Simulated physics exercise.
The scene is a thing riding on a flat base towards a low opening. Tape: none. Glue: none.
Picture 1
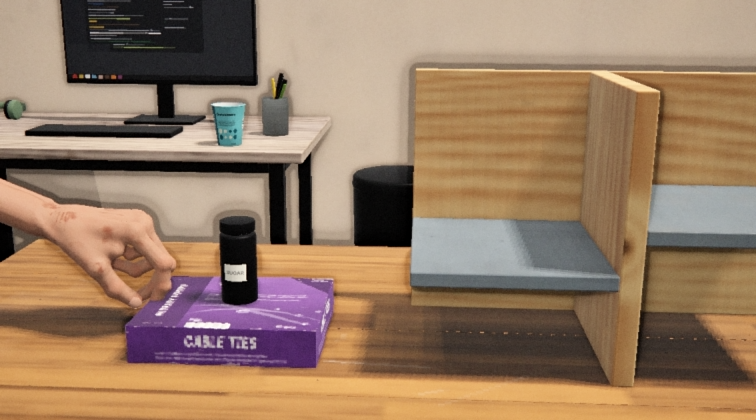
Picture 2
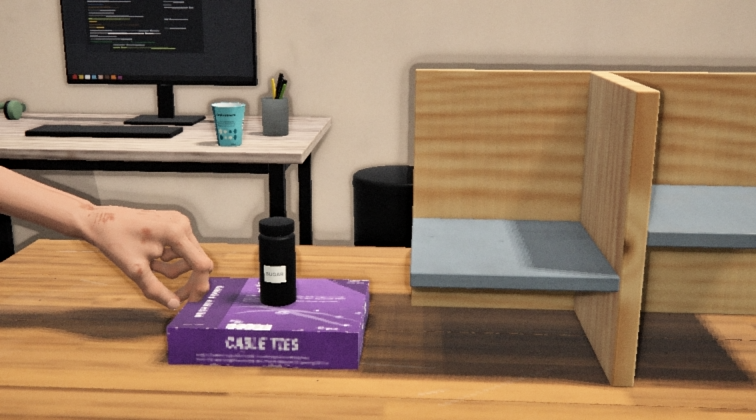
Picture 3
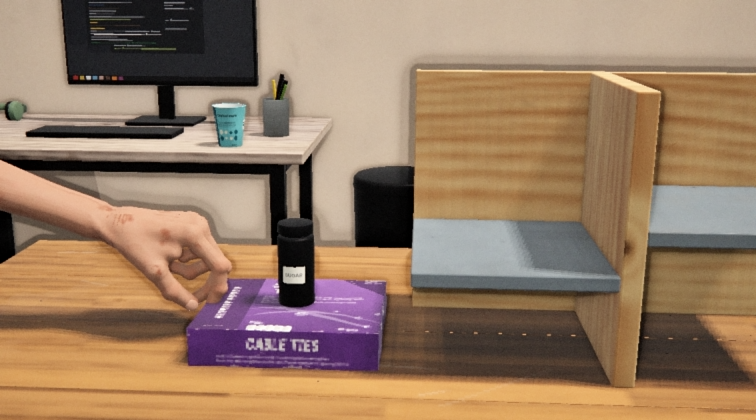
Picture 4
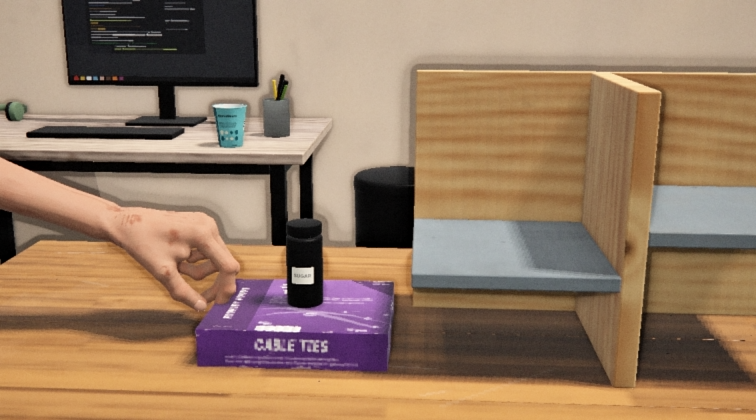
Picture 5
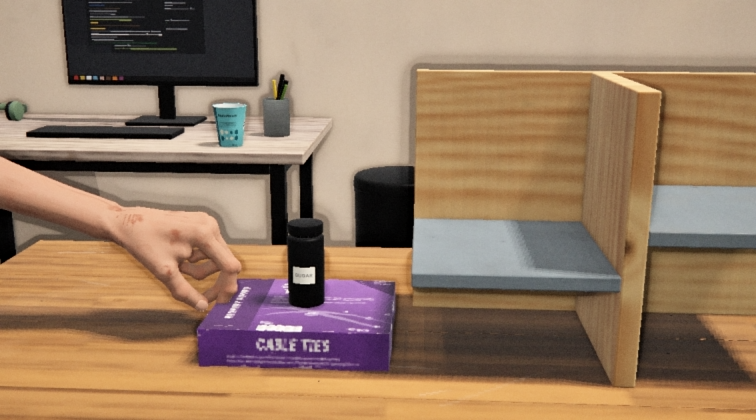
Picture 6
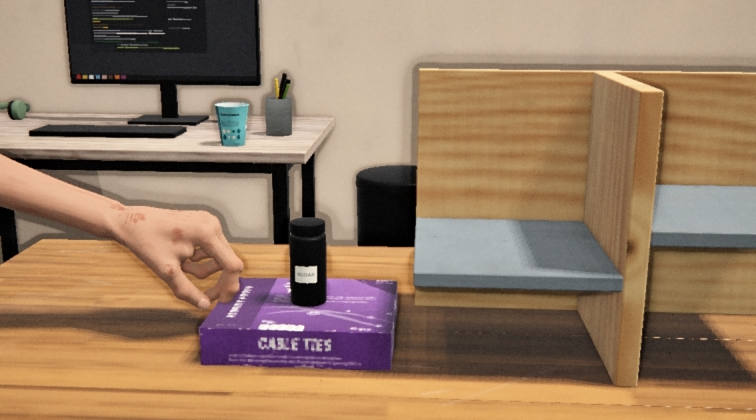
A purple box labelled cable ties, with a black shaker standing upright on it, slides right across a wooden table as a hand pushes from the left. It moves towards a wooden unit with grey shelves, quickly at first, then slows until it barely shifts, the shaker still riding on top.
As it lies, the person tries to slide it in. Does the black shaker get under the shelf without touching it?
No, the shelf catches it.
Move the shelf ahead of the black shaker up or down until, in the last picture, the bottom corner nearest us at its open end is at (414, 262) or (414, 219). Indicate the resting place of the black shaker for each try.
Somewhere near (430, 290), and then near (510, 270).
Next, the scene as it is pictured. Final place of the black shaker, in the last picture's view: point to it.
When everything stops, it's near (307, 321).
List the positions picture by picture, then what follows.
Hand sliding it forward; black shaker (239, 260); purple box (238, 318), in the first picture.
Hand sliding it forward; black shaker (278, 261); shelf (609, 217), in the second picture.
Hand sliding it forward; black shaker (297, 262); purple box (295, 320), in the third picture.
Hand sliding it forward; black shaker (304, 263); shelf (611, 217), in the fourth picture.
Hand sliding it forward; black shaker (306, 262); purple box (304, 321), in the fifth picture.
Hand sliding it forward; black shaker (308, 261); shelf (613, 217), in the sixth picture.
Then, 2.00 s on from there, black shaker turned 5° from its first pose near (397, 264).
Then, 2.30 s on from there, black shaker turned 51° from its first pose near (372, 286).
In the end, the black shaker gets scraped off its spot, near (307, 321).
